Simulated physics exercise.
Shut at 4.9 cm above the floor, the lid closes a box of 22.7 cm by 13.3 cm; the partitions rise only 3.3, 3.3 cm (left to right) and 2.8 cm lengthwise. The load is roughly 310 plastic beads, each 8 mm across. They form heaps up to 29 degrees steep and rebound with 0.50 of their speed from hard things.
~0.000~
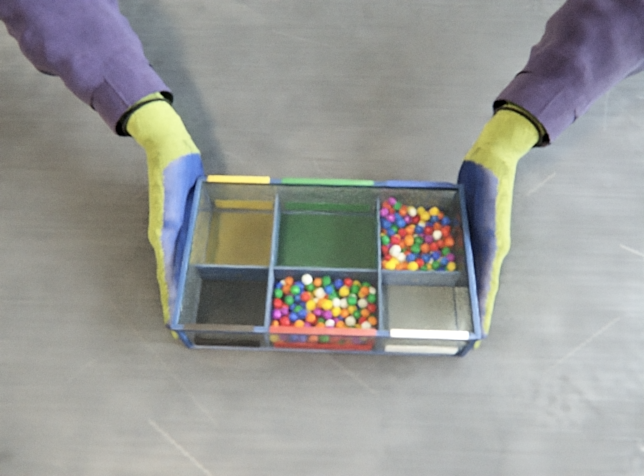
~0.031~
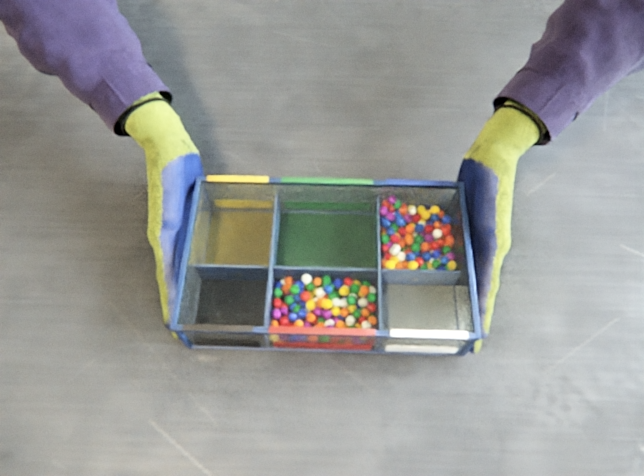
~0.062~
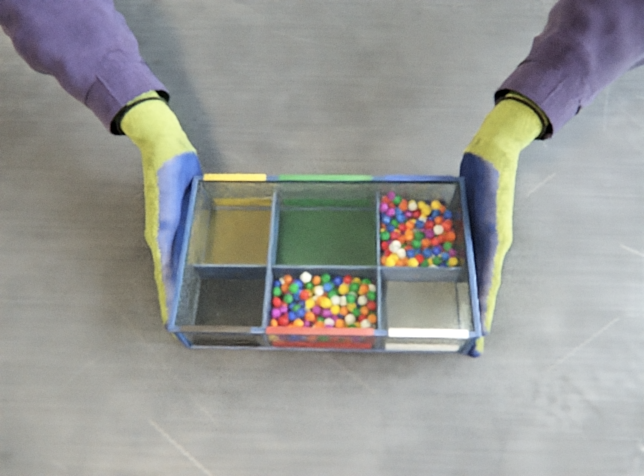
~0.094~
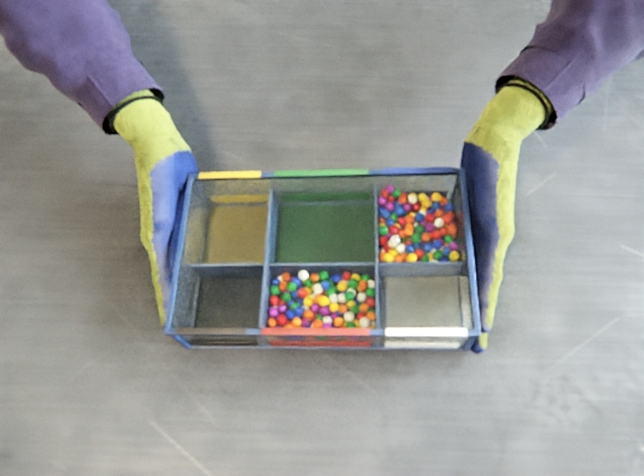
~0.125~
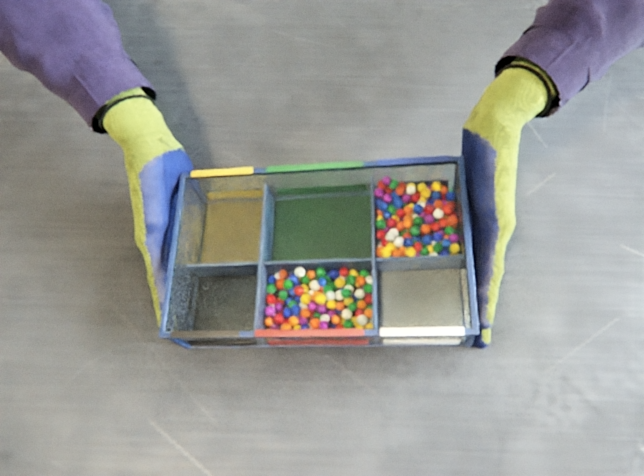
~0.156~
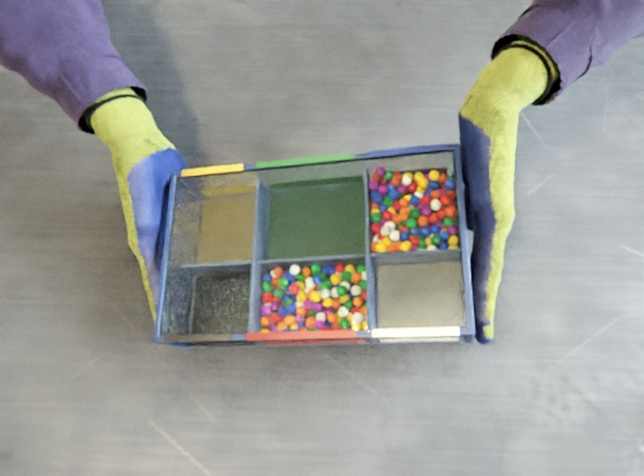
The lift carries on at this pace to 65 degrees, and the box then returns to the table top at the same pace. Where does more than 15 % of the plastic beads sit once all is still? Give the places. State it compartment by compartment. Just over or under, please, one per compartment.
Red compartment: Beats the threshold, blue compartment: Beats the threshold, green compartment: Fails to beat the threshold, yellow compartment: Fails to beat the threshold, white compartment: Fails to beat the threshold, black compartment: Fails to beat the threshold.
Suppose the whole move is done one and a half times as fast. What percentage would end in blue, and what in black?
In per cent, blue gets 30 and black gets 5.
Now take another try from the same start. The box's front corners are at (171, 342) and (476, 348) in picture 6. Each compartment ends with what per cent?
Red 45; blue 35; green 0; yellow 0; white 20; black 0.
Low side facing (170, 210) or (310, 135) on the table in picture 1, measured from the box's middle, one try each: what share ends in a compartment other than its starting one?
That would be close to 15 per cent, then close to 10 per cent.
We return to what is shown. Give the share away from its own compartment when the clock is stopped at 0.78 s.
20 %.
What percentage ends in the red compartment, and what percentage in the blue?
The red compartment ends with 50 per cent, the blue one with 40 per cent.
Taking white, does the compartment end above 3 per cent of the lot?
White compartment - above it.
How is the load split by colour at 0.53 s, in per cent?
It splits as red 45, blue 50, green 0, yellow 0, white 5 and black 0 percent.
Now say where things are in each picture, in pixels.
The first picture shows box tilt 0 degrees, front corners at (177, 325) and (474, 335); red 40 %, blue 60 %.
The second picture shows box tilt 1 degrees, front corners at (177, 326) and (474, 334).
The third picture shows box tilt 3 degrees, front corners at (174, 327) and (475, 333).
The fourth picture shows box tilt 6 degrees, front corners at (171, 329) and (474, 331), lowest corner left front.
The fifth picture shows box tilt 11 degrees, front corners at (165, 333) and (472, 329), lowest corner left front.
The sixth picture shows box tilt 17 degrees, front corners at (160, 337) and (468, 329), lowest corner left front; red 40 %, blue 60 %. Its pace works out near 175 degrees a second.
After 0.53 s, tilt 64 degrees; red 45 %, blue 50 %, white 5 %.
Then, at 0.78 s, tilt 25 degrees; red 50 %, blue 40 %, white 5 %, black 5 %.
After 1.13 s, tilt 0 degrees; red 50 %, blue 40 %, white 5 %, black 5 %.
By 1.5 s all is still; red 50 %, blue 40 %, green 0 %, yellow 0 %, white 5 %, black 5 %.
